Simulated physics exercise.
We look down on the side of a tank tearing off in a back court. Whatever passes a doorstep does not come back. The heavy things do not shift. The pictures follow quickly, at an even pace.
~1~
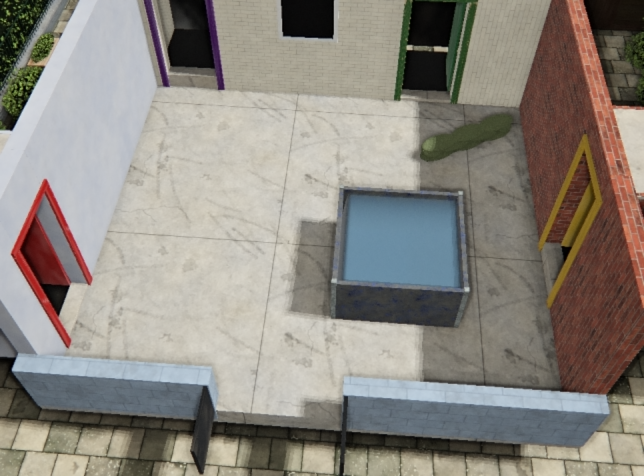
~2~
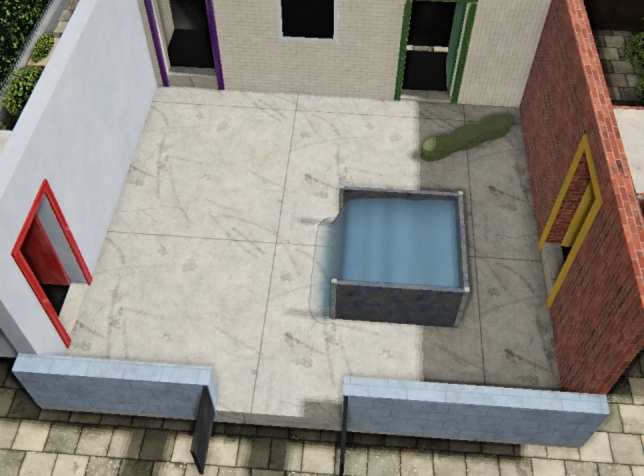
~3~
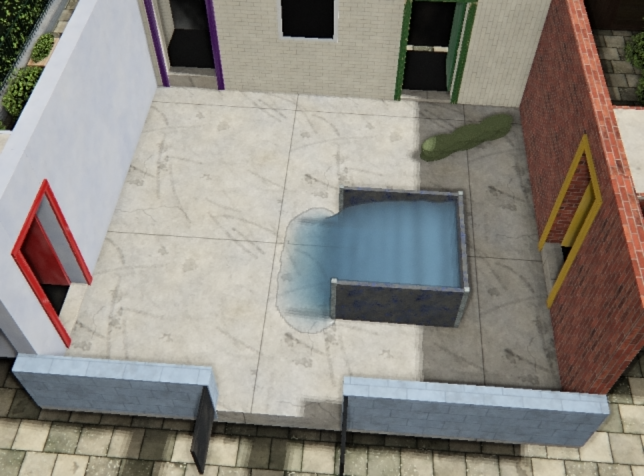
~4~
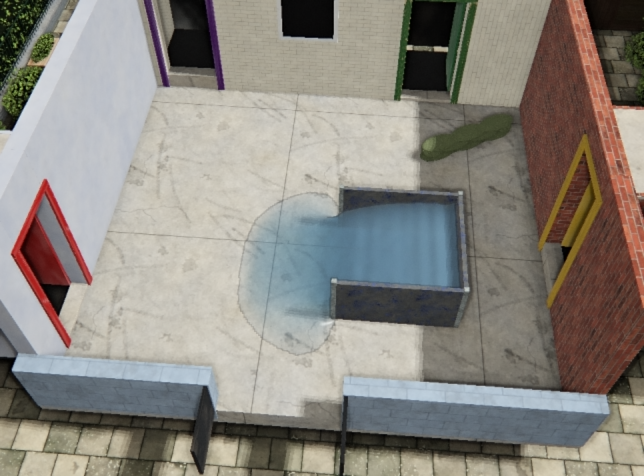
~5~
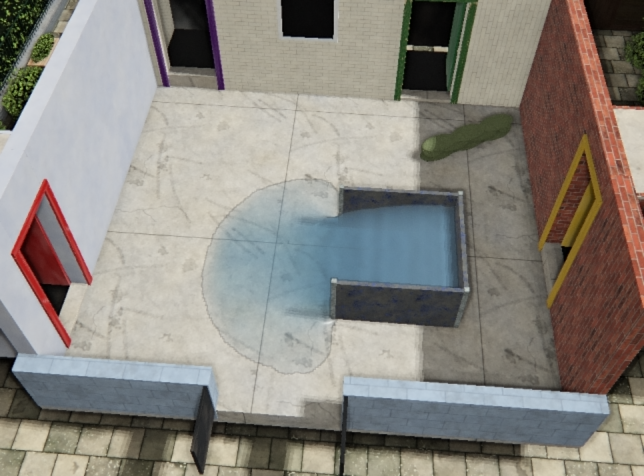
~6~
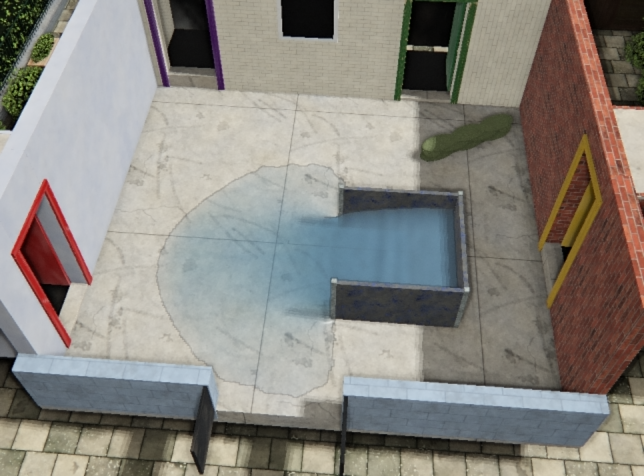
The clip opens on a paved court seen from above, with a square tank of still blue water between a white wall and a red brick one. The tank's left side gives way and water pours out through the gap, then spreads leftward across the paving in a widening, rounded sheet.
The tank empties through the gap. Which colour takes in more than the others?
Most goes in at the red door.
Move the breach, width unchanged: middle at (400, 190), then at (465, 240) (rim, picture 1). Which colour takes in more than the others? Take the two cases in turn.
First the door marked green, then the yellow-painted one.
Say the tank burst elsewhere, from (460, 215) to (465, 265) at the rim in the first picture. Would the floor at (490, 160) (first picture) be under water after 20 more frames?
Answer: Awash.
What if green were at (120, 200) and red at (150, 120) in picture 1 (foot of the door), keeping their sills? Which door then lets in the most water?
I say the door marked green.
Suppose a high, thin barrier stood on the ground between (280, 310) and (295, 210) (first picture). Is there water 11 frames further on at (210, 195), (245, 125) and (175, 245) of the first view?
In that order: Dry, awash, free of water.
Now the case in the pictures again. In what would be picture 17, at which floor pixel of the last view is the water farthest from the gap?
Around (157, 92).
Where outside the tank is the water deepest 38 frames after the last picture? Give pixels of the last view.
I would point to (514, 113).
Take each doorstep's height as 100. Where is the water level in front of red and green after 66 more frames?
In turn 30 and 200 per cent.
A moment on, water covers 40 % of the floor; green door not reached, red door a trickle in, yellow door not reached, purple door not reached.
Next, water covers 45 % of the floor; green door not reached, red door a lot in, yellow door not reached, purple door not reached.
Then, water covers 50 % of the floor; green door not reached, red door a lot in, yellow door not reached, purple door a trickle in.
Later, water covers 75 % of the floor; green door wet at the sill, nothing in, red door a lot in, yellow door not reached, purple door a trickle in.
In the end, water covers 95 % of the floor; green door a trickle in, red door a lot in, yellow door wet at the sill, nothing in, purple door a trickle in; the red door has let in the most.
